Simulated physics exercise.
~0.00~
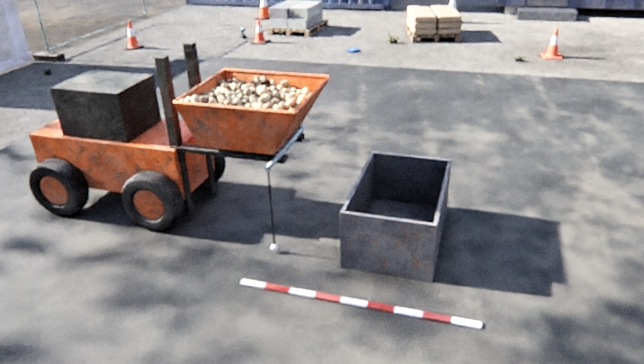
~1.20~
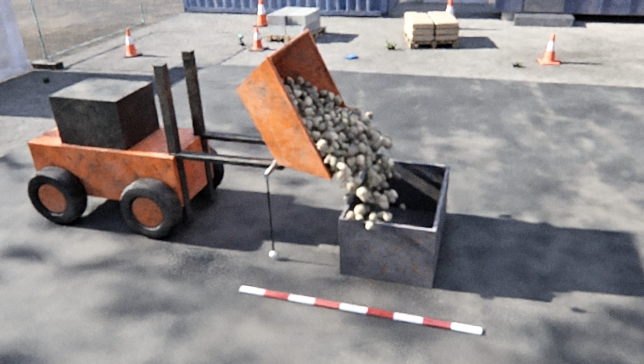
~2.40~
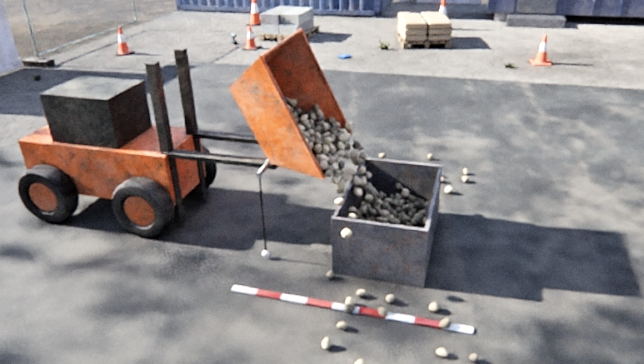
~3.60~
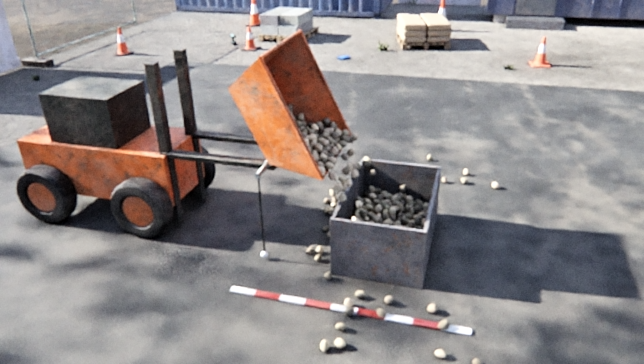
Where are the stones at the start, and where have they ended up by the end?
At the start the stones are all heaped in the raised orange skip. By the end most are lower and to the right in the grey bin, with some scattered on the ground around it and some still in the tilted skip.
Orange forklift skip tilting right and pouring round stones into a grey bin, some scattering on the ground and others staying aboard.
